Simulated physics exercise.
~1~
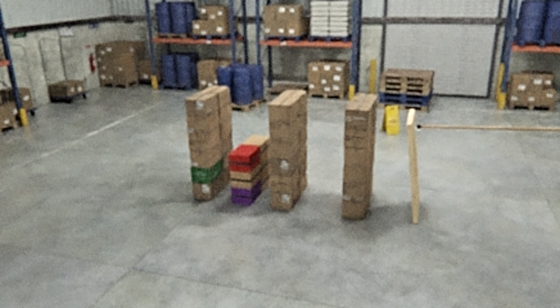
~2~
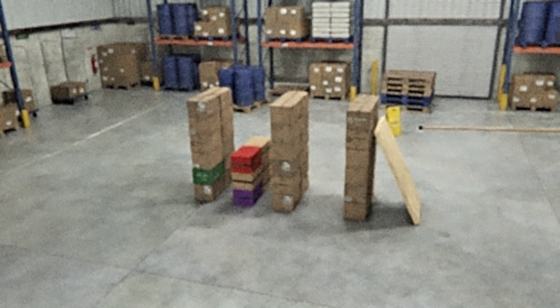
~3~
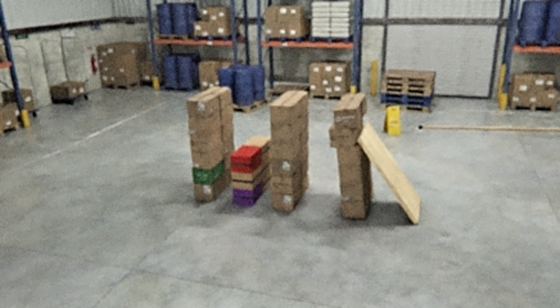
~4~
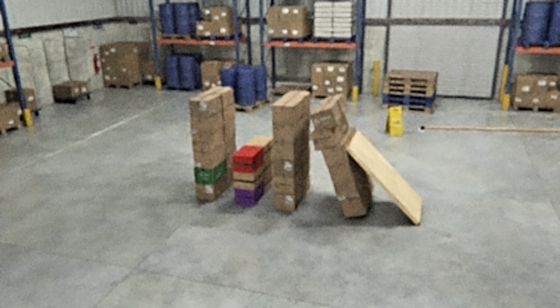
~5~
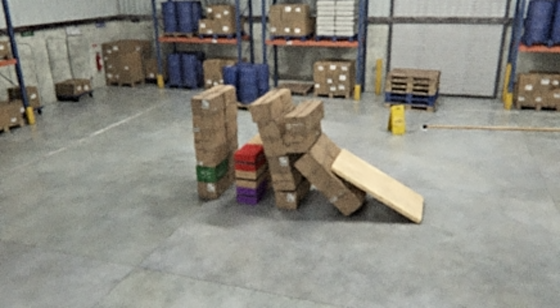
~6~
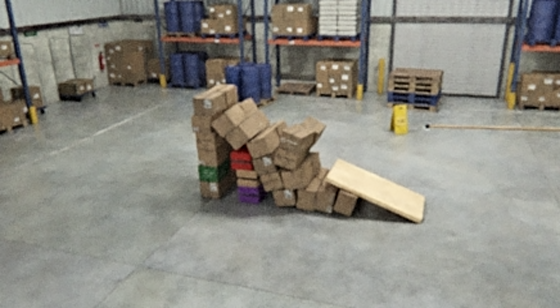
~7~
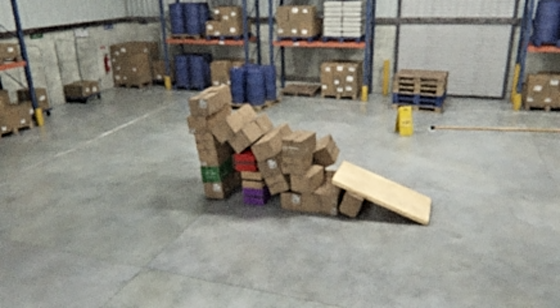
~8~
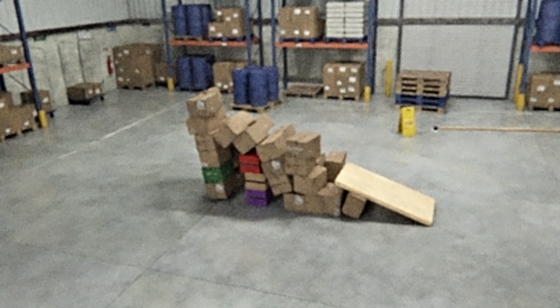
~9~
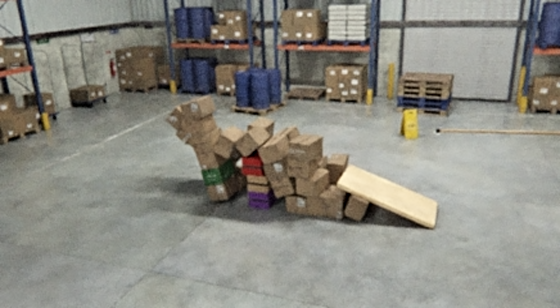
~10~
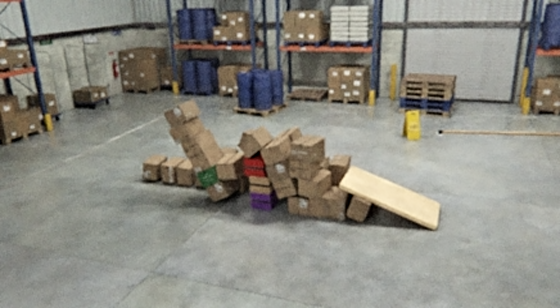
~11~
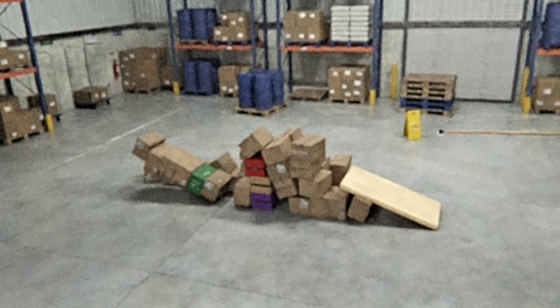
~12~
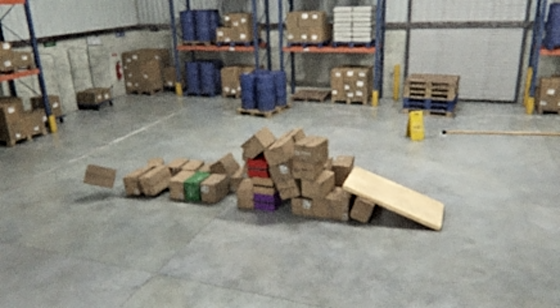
Leaning board toppling stacks of taped cartons leftward in a warehouse, the green-banded pile falling last, the red carton staying up.
